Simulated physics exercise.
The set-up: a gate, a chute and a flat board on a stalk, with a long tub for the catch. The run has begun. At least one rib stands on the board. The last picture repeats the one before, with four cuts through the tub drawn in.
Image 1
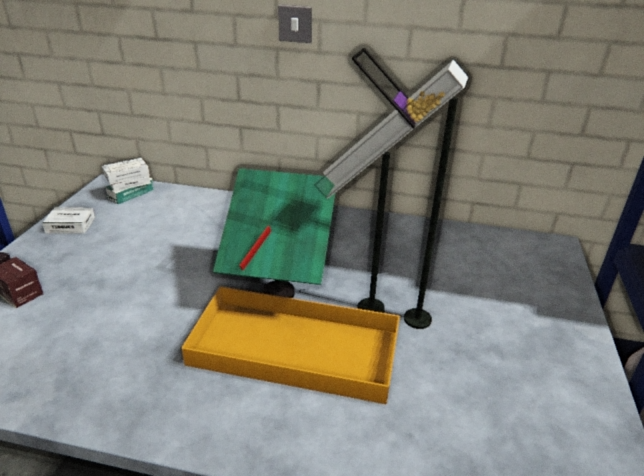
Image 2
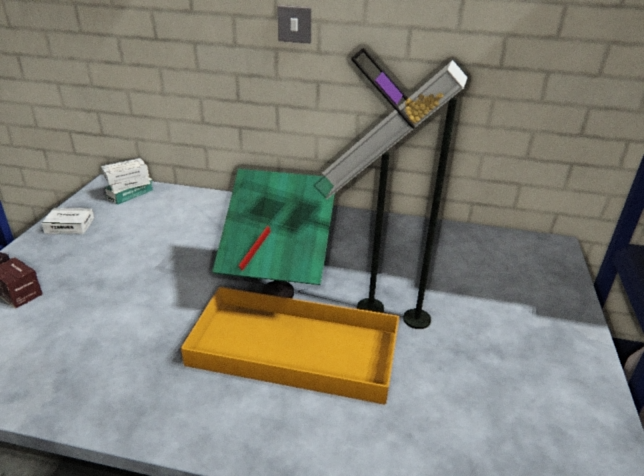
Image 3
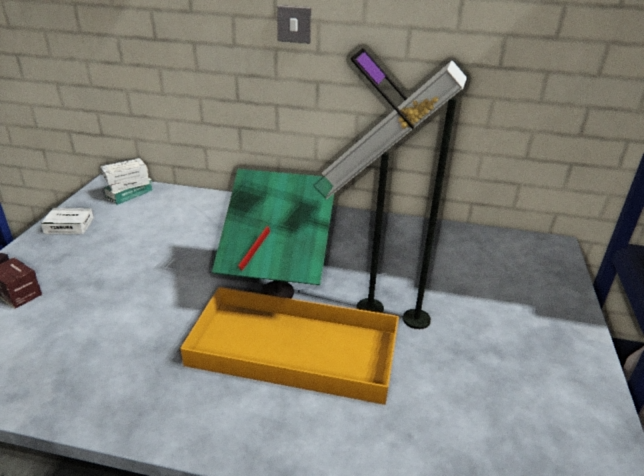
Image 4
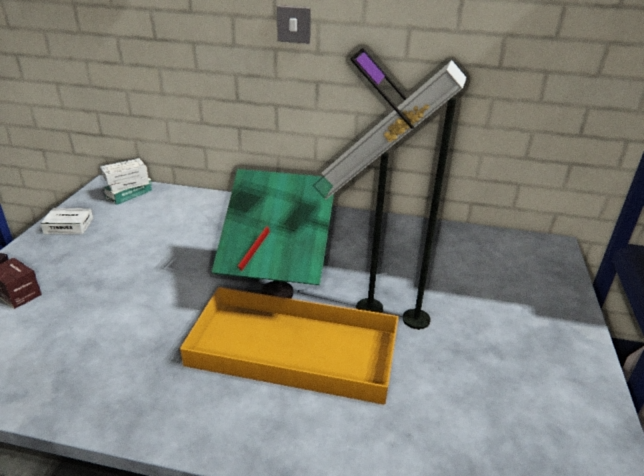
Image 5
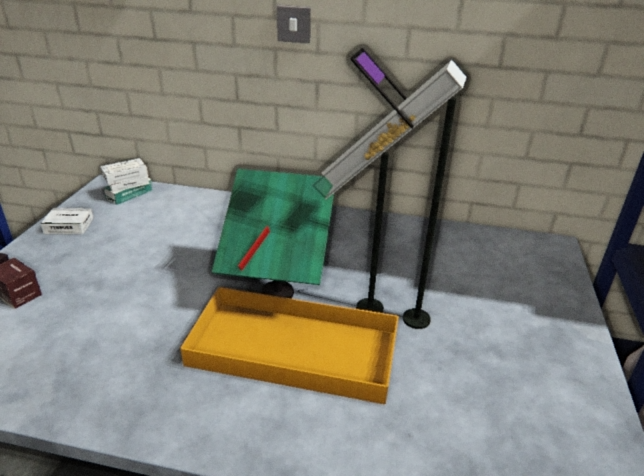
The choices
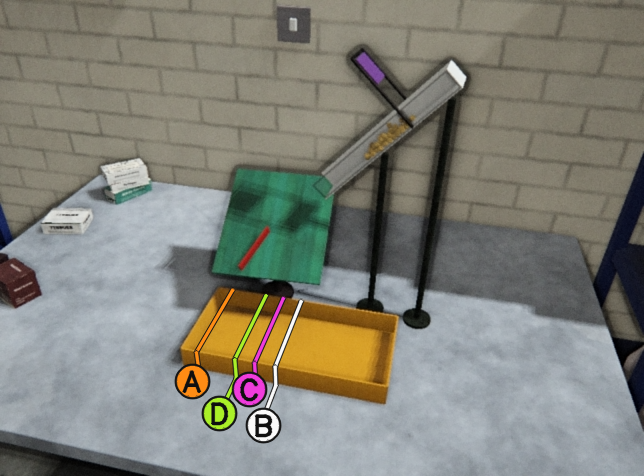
A purple gate slides up and clear of a steep grey chute, and a small heap of golden pieces begins sliding down it, stretching out above a tilted green board with a red rib and an empty orange tub.
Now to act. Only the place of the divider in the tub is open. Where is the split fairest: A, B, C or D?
D.
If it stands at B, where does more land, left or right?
More lands on the left.
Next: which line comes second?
That is line C.
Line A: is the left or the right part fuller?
More lands on the right.
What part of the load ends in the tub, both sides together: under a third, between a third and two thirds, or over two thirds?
It is over two thirds.
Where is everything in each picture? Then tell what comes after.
The first picture shows load behind the gate near (422, 107), puffed corn balls; lip of the chute near (331, 192), sloping steeply.
The second picture shows middle of the board near (277, 223), tilted fairly steeply; middle of its low edge near (266, 278); of its high edge near (287, 173).
The third picture shows front corners of the tub near (181, 348) and (387, 387), empty; front of the load near (404, 124).
The fourth picture shows middle of the load near (406, 120); its front near (390, 136), close to a quarter of the way to the lip; rib from (268, 227) to (239, 266).
The fifth picture shows middle of the load near (390, 133); its front near (368, 157), close to half of the way to the lip.
On the marked copy, line A crosses the front rim at (196, 351); line B crosses the front rim at (275, 366); line C crosses the front rim at (254, 362); line D crosses the front rim at (235, 358).
If A is chosen, of what is caught, only a few on the left of the divider, all but a few on the right.
If B is chosen, of what is caught, all but a few on the left of the divider, a small share on the right.
If C is chosen, of what is caught, the bulk on the left of the divider, close to a quarter on the right.
If D is chosen, of what is caught, close to half on the left of the divider, close to half on the right.
